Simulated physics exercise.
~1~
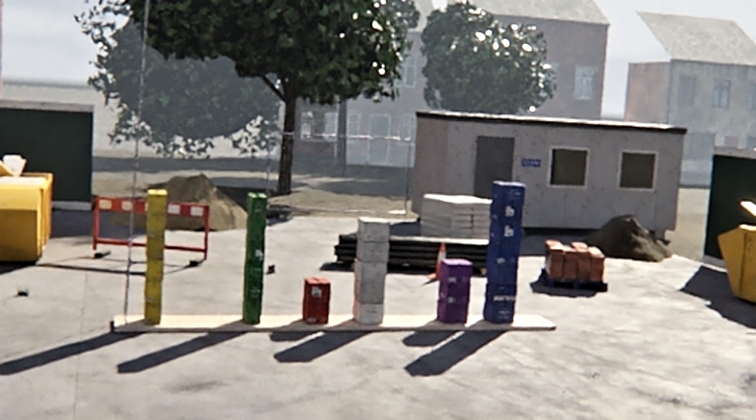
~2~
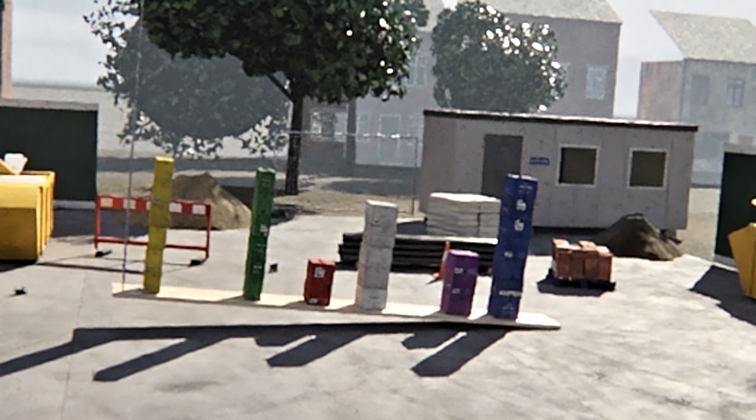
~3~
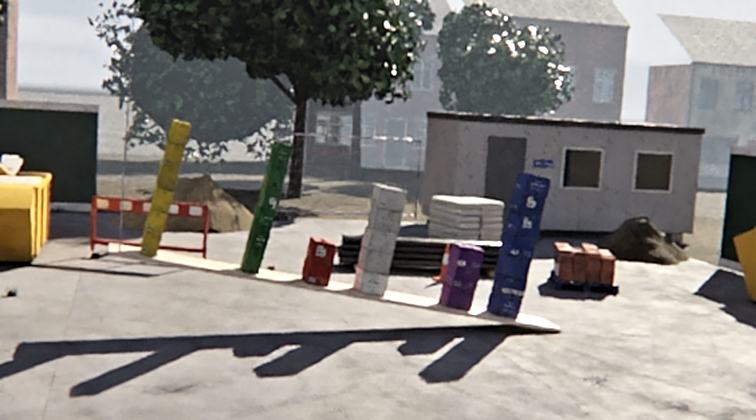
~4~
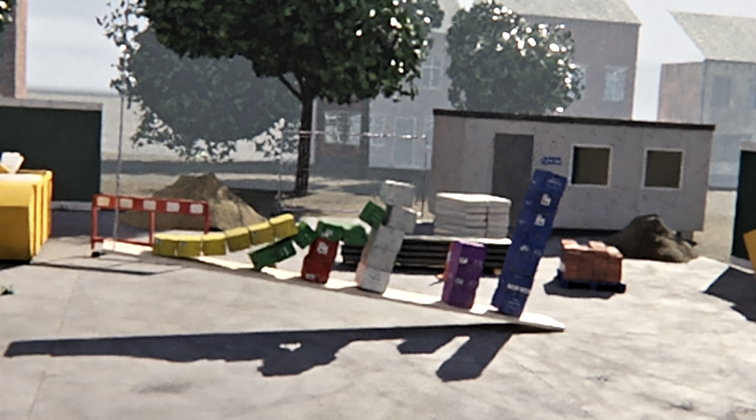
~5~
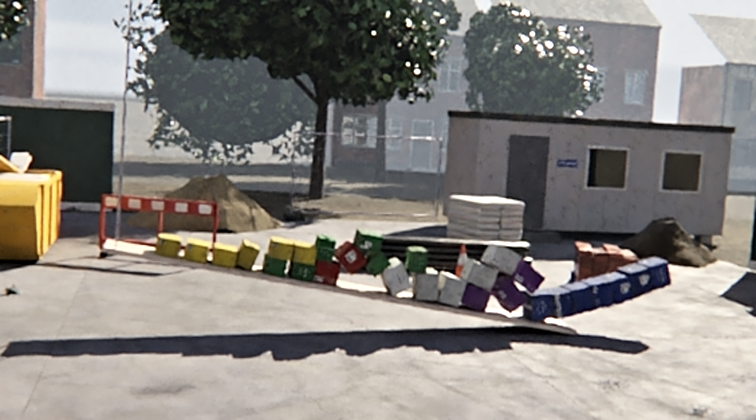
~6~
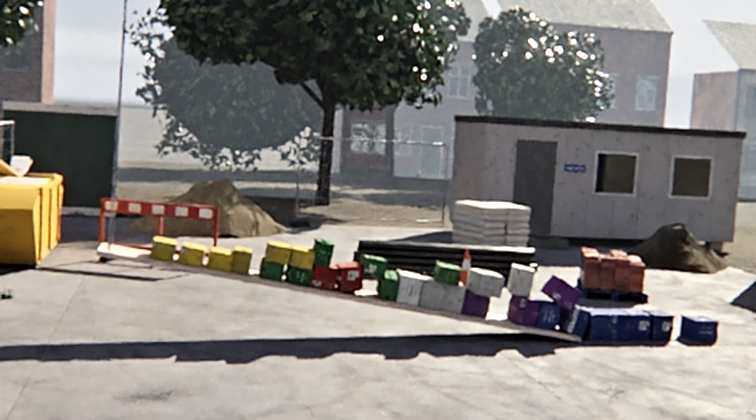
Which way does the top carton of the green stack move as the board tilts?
The top green carton moves to the right, toward the lower end of the board.
